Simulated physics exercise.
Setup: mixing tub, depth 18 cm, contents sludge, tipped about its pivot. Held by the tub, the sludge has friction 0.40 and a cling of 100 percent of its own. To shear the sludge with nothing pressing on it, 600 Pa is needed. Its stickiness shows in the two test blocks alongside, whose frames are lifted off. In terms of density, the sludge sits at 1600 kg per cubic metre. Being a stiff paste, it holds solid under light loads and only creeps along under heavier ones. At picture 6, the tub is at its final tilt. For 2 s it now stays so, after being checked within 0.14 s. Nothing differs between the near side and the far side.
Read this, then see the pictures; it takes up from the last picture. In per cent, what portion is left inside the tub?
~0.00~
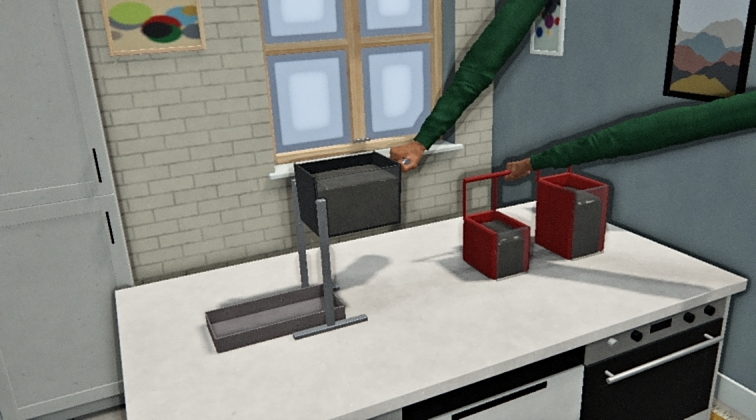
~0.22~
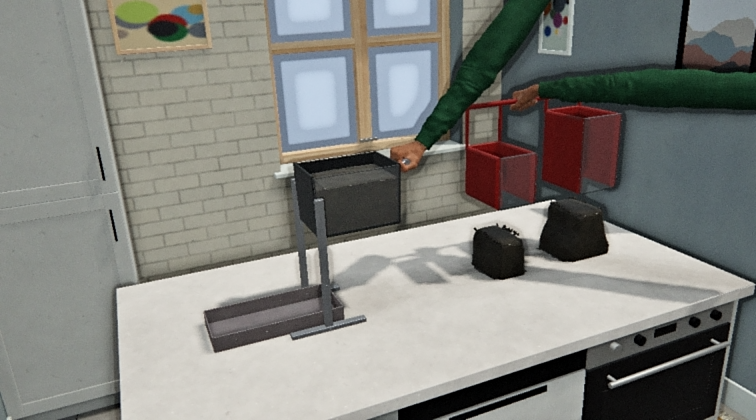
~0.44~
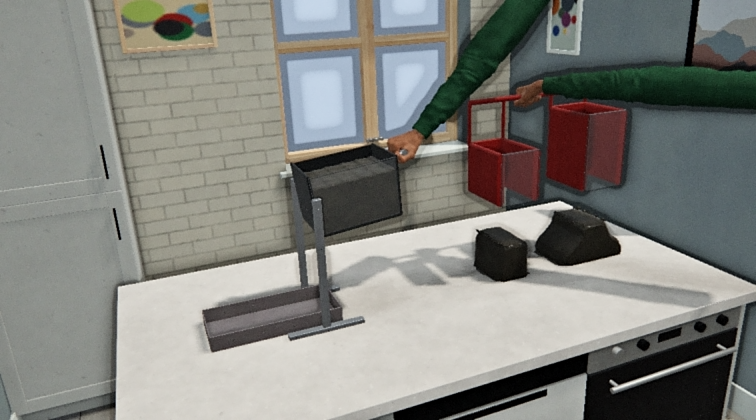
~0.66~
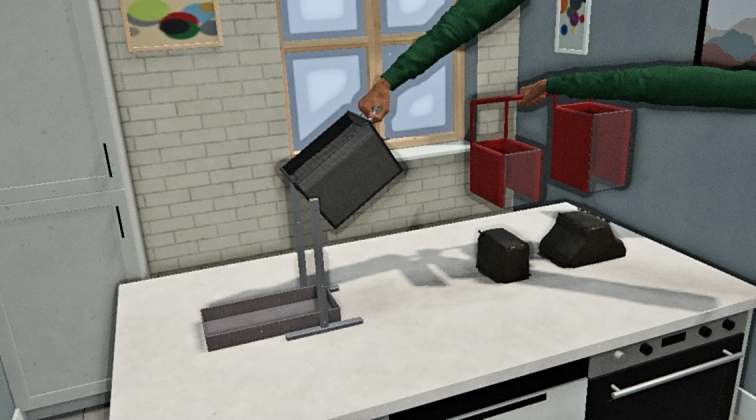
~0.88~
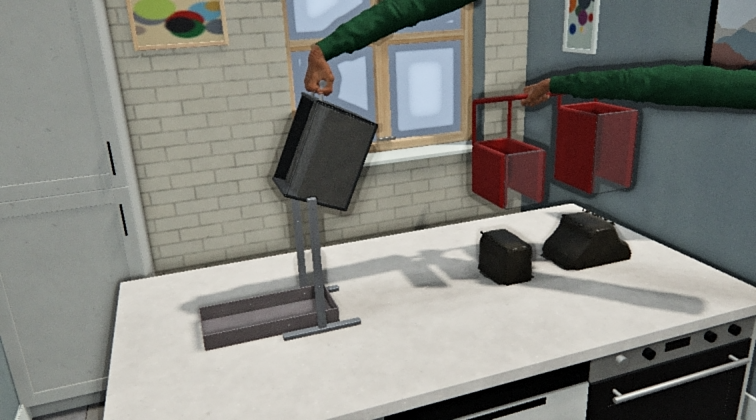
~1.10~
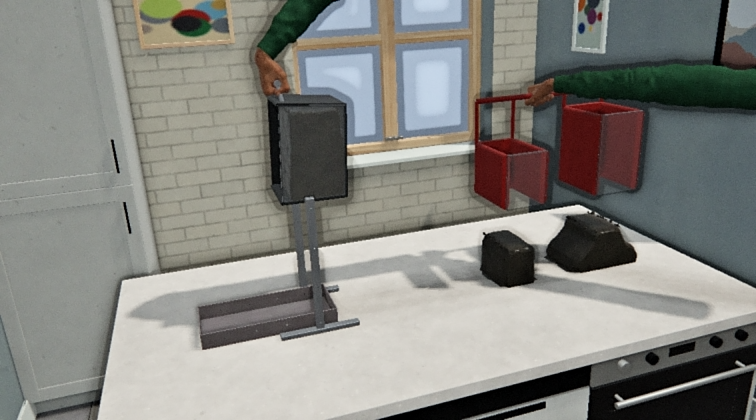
Some 44 per cent is left inside the tub.
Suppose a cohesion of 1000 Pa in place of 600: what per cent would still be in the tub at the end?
Roughly 100 per cent.
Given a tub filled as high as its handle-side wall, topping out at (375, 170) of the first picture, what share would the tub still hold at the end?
Near 100 per cent.
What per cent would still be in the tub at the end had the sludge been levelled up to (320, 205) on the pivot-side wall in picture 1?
It would come to roughly 75 percent.
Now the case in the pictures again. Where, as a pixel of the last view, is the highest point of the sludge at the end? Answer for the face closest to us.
It ends up highest close to (314, 163).
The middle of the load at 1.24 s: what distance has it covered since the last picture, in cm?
The change is near 4 cm.
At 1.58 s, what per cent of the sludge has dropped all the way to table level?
Some 0 % has got all the way down.
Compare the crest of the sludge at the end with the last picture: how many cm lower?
The top ends up some 14 cm below its level in the last picture.
After 1.24 s, the tub is at 87 degrees and holds 96 %.
After 1.41 s, the tub is at 87 degrees and holds 63 %.
After 1.58 s, the tub is at 87 degrees and holds 45 %.
After 1.75 s, the tub is at 87 degrees and holds 44 %.
After 3.10 s, at the end, the tub is at 87 degrees and holds 44 %.
